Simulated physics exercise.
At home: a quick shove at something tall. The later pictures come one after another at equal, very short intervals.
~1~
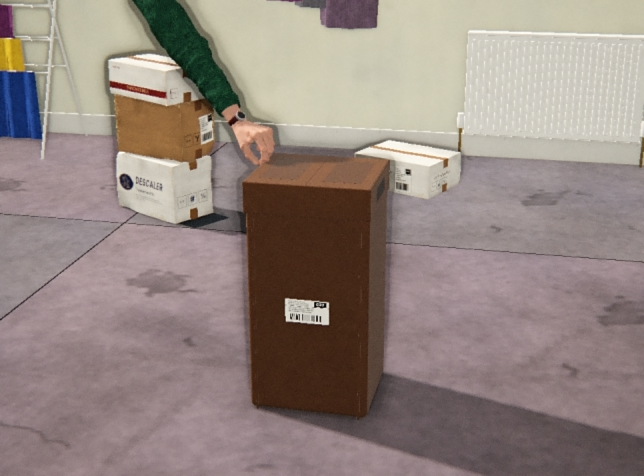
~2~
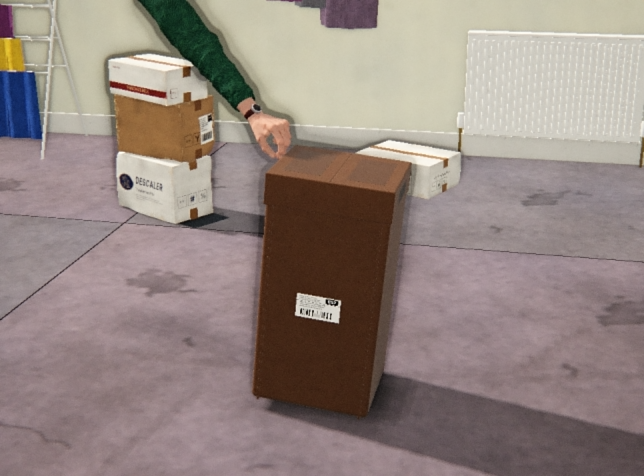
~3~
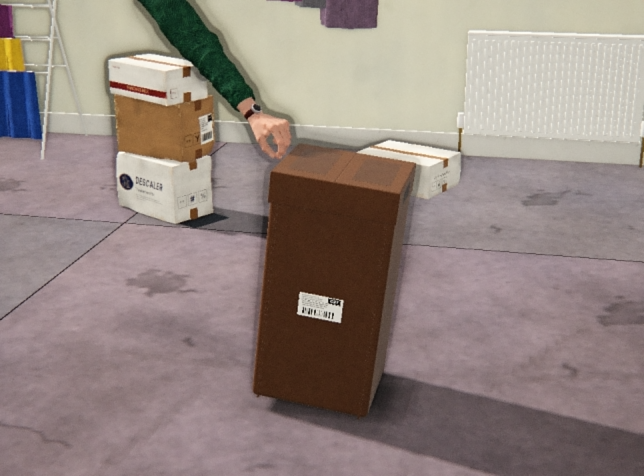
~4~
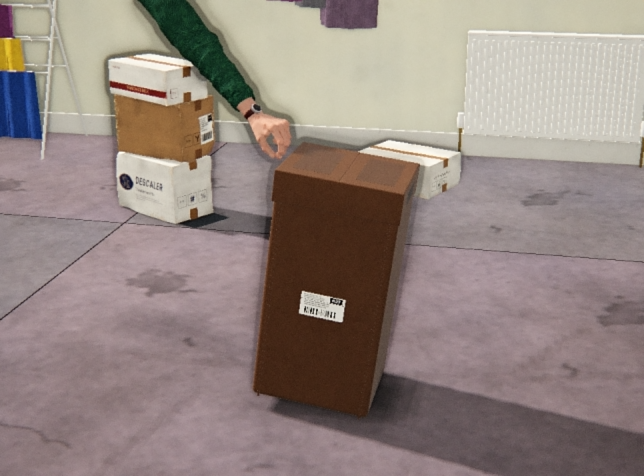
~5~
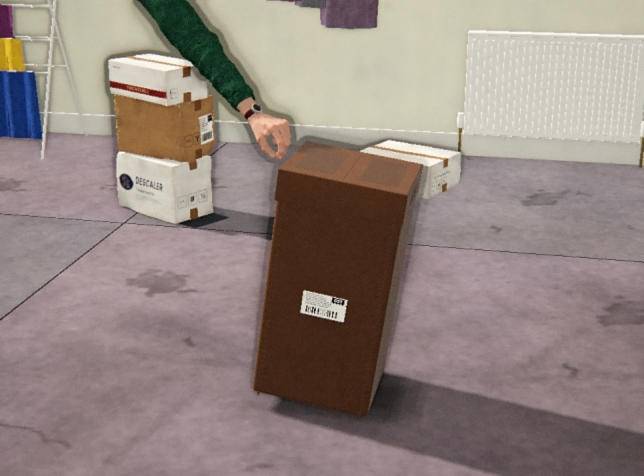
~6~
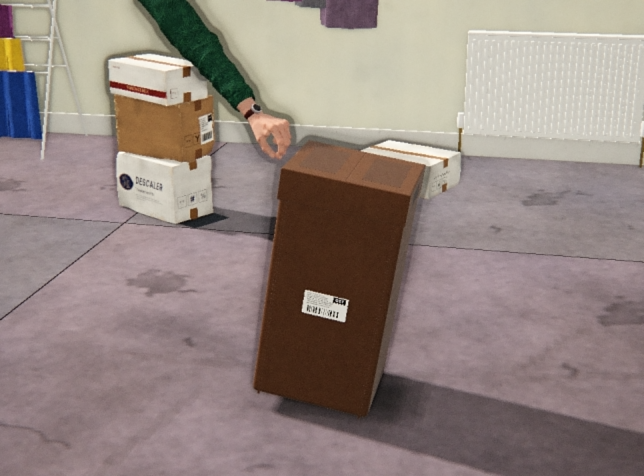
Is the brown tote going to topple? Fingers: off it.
No, recovers.
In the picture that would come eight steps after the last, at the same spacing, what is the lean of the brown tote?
About 8°.
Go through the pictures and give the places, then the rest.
Brown tote (319, 284) upright, in the first frame.
Brown tote (330, 280) 5° off upright, in the second frame.
Brown tote (333, 279) 7° off upright, in the third frame.
Brown tote (335, 279) 7° off upright, in the fourth frame.
Brown tote (336, 279) 8° off upright, in the fifth frame.
Brown tote (338, 278) 9° off upright, in the sixth frame.
Then, 0.28 s after the last picture, brown tote upright near (323, 283).
At rest, the brown tote rocks back upright, near (319, 284).
